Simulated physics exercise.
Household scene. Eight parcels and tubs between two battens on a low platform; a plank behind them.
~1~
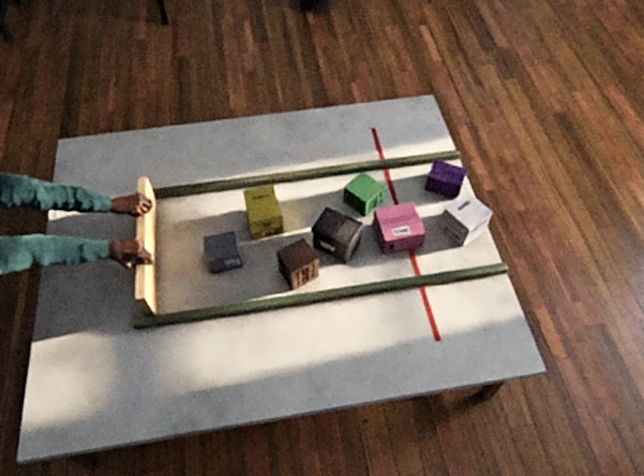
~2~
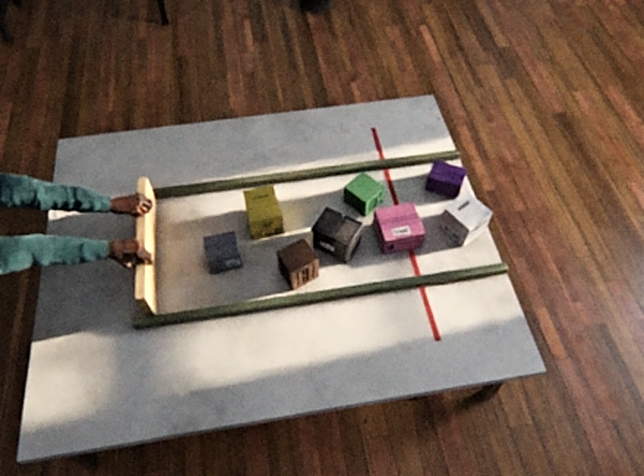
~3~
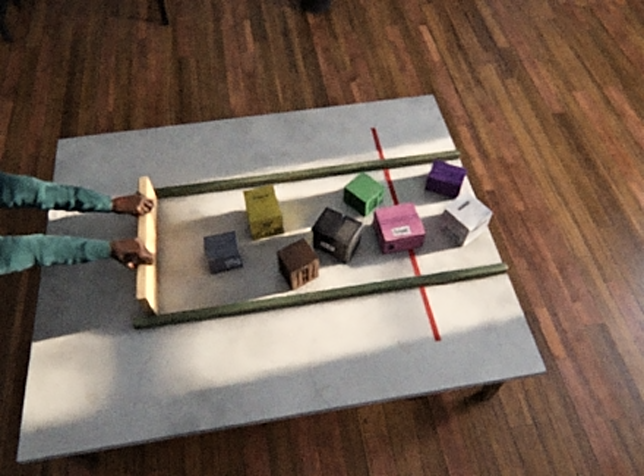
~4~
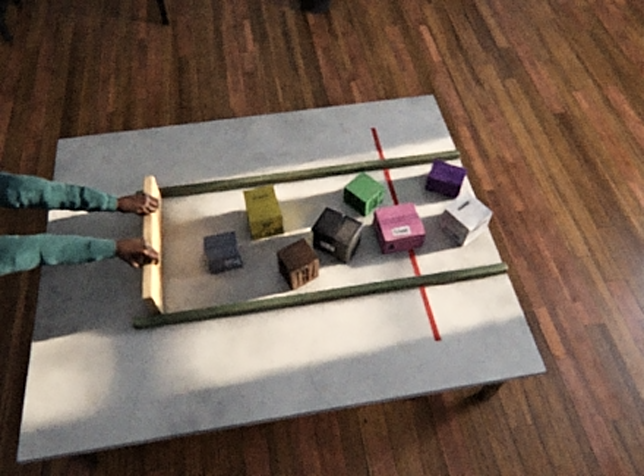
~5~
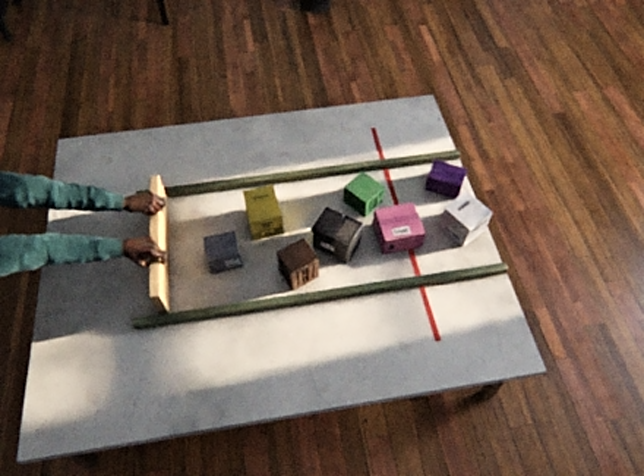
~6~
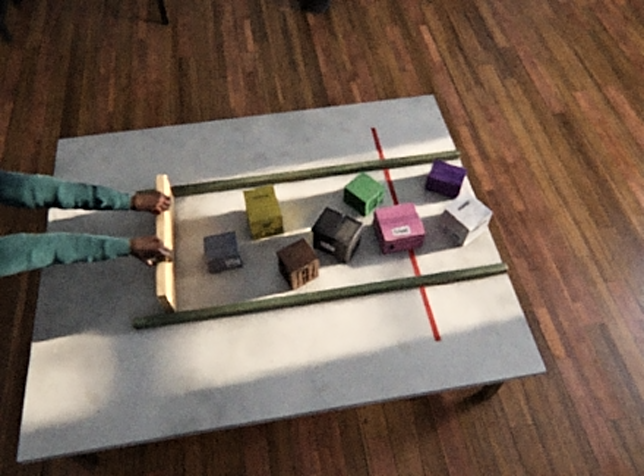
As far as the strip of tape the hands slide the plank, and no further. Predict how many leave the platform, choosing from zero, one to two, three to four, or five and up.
The count is one to two.
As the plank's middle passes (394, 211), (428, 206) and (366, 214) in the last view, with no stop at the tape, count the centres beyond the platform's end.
The numbers are 1, 3 and 1.
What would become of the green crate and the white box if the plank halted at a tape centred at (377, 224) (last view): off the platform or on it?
The green crate stays put and the white box is gone.
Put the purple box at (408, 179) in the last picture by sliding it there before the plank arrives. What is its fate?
It is safe.
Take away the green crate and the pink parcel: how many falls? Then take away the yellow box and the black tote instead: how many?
First 0, then 1.
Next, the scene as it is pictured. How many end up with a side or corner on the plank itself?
Contact count: 3.
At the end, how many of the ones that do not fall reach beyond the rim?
The count is 2.
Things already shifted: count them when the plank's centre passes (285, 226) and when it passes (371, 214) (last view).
At the first spot the count is 4, and at the second it is 7.
Soon after, none off yet; white box at rest near (465, 219); purple box at rest near (446, 179); pink parcel at rest near (398, 228).
In the end, the number that fall off is one or two; gone, white box.
